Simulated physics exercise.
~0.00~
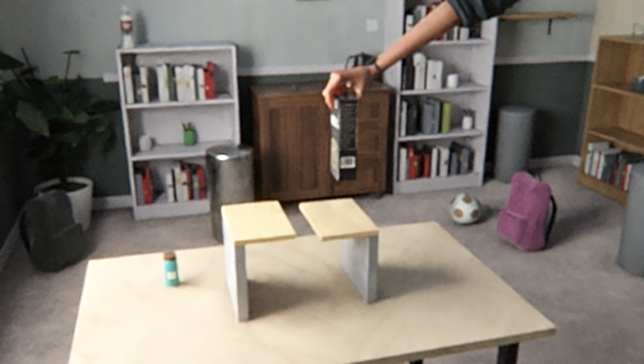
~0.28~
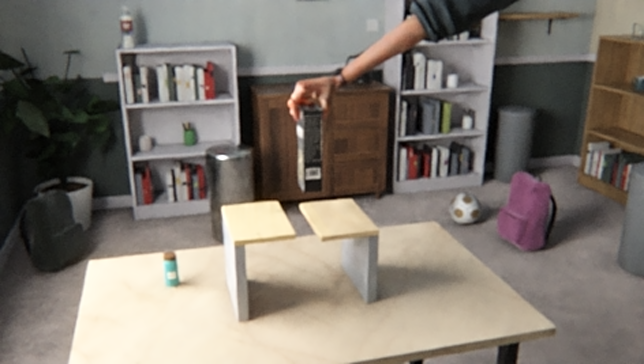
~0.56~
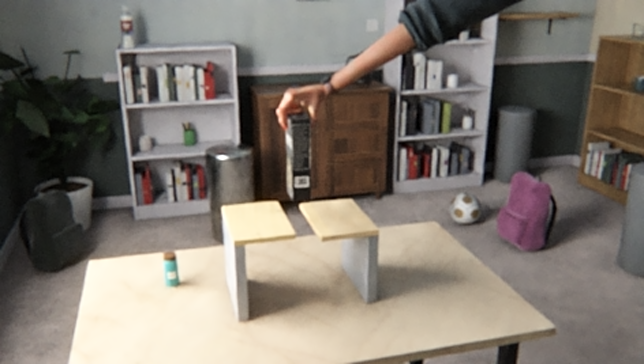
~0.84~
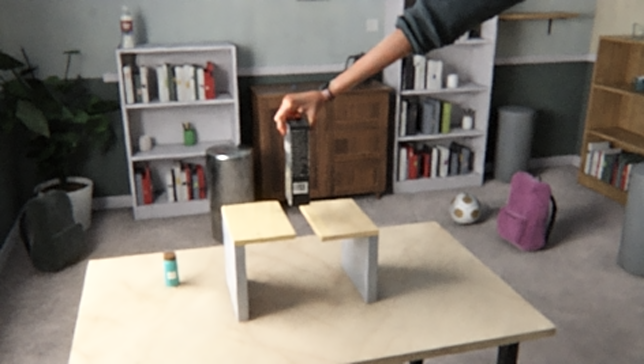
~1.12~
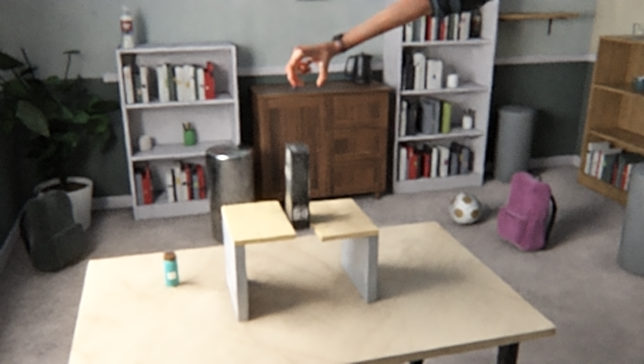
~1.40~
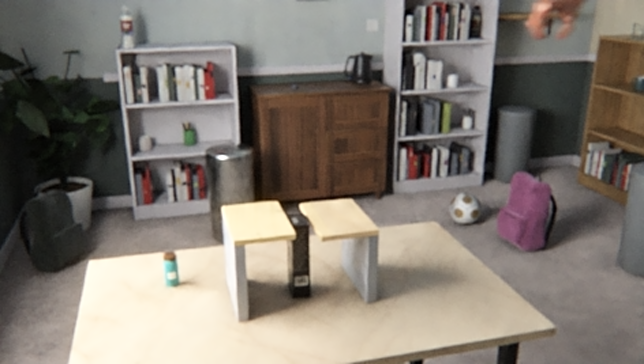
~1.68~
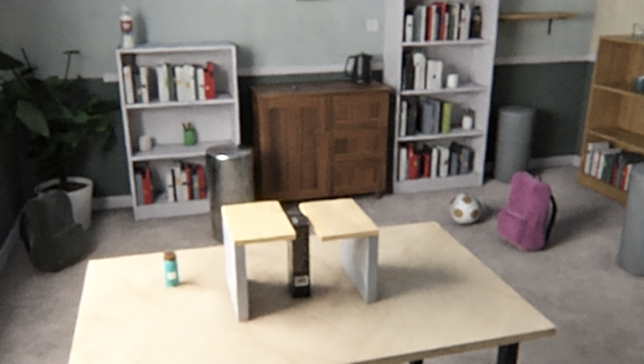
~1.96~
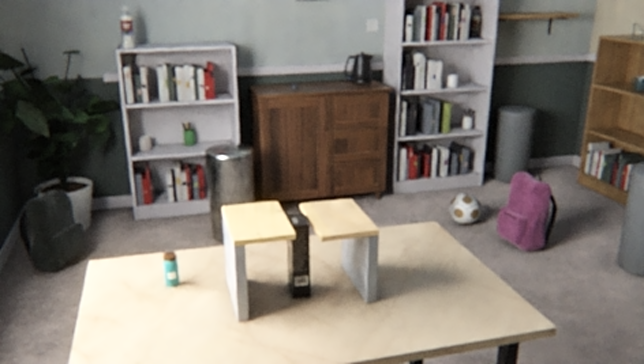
A hand lowers a black carton and releases it, dropping it between two ledges onto the table.
